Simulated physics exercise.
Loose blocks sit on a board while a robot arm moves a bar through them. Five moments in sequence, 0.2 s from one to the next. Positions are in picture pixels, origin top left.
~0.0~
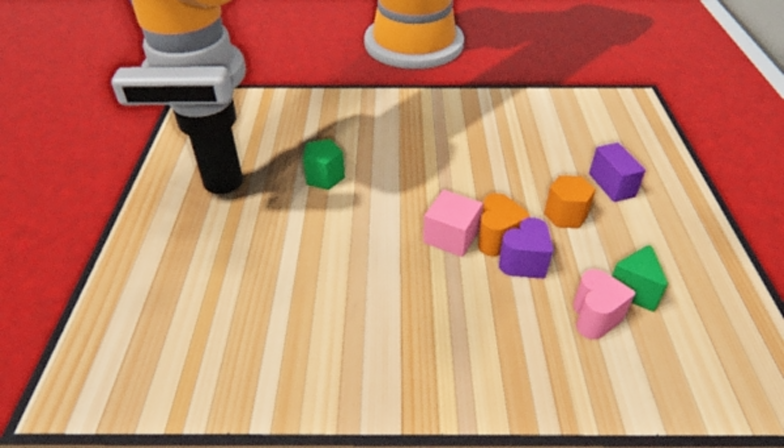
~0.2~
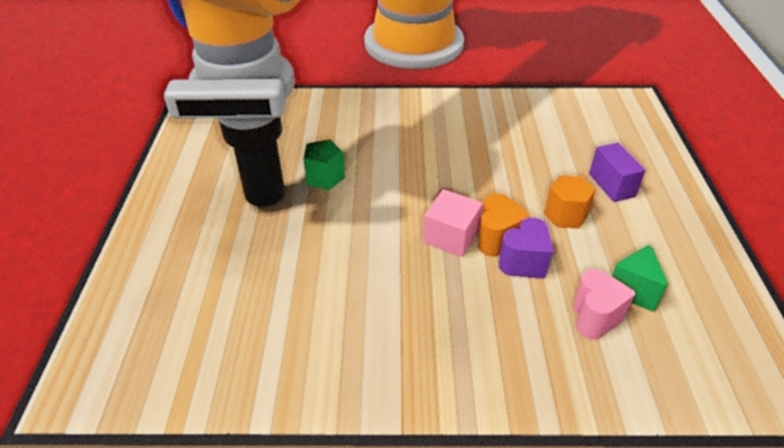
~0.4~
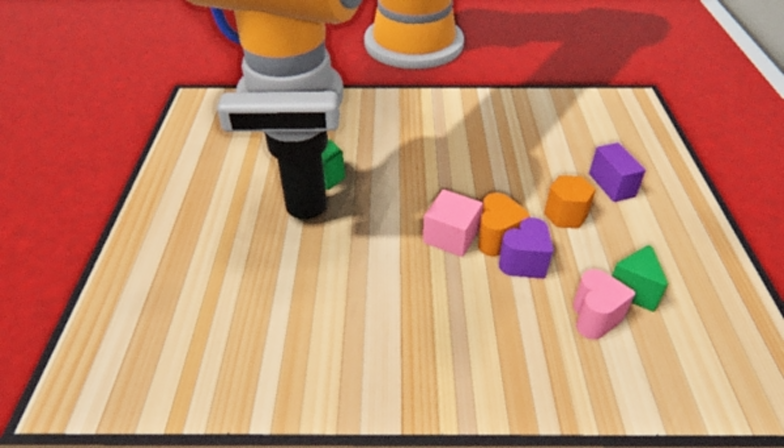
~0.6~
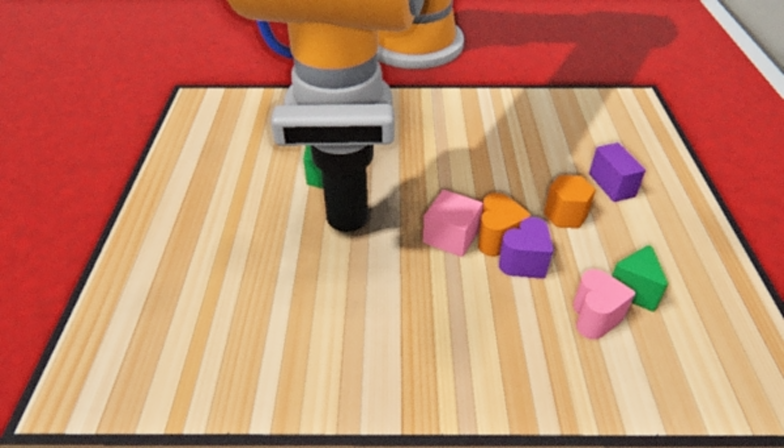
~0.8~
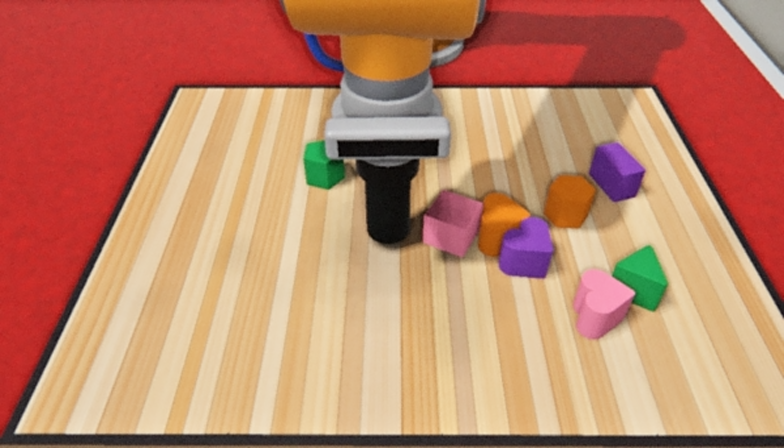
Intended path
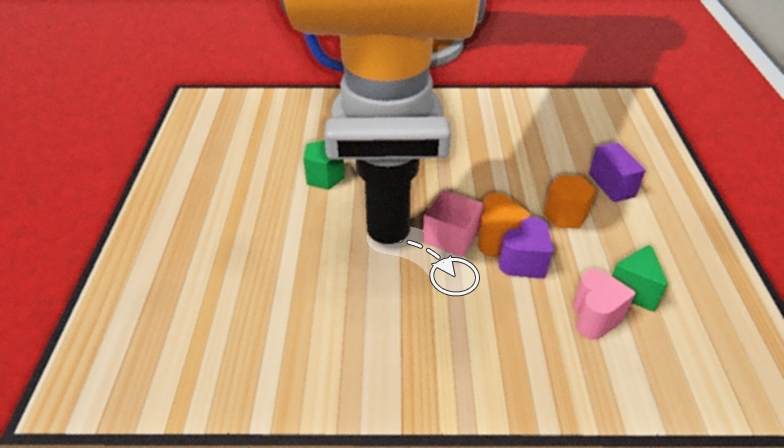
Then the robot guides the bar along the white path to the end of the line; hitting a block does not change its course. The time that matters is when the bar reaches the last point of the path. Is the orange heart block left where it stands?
No
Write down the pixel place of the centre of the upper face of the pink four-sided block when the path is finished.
The middle of its upper face will lie at (479, 212).
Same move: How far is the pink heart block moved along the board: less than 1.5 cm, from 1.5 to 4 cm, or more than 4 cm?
The answer will be the short band, under 1.5 cm.
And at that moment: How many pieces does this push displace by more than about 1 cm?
Blocks moved: Two.
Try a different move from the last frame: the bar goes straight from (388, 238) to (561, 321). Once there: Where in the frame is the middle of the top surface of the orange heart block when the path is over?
It will likely be found at (529, 199).
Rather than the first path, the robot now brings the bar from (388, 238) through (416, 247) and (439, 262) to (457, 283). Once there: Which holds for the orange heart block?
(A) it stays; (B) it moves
B: It moves.
The line goes from (388, 238) via (415, 244) and (438, 257), ending at (455, 276).
On the path given first. Halfway along, bar (429, 241); pink four-sided block (473, 208), turned 30° anticlockwise; orange heart block (517, 206).
At the end, bar (456, 268); pink four-sided block (479, 212), turned 55° anticlockwise; orange heart block (524, 203); purple heart block unmoved; pink heart block unmoved.
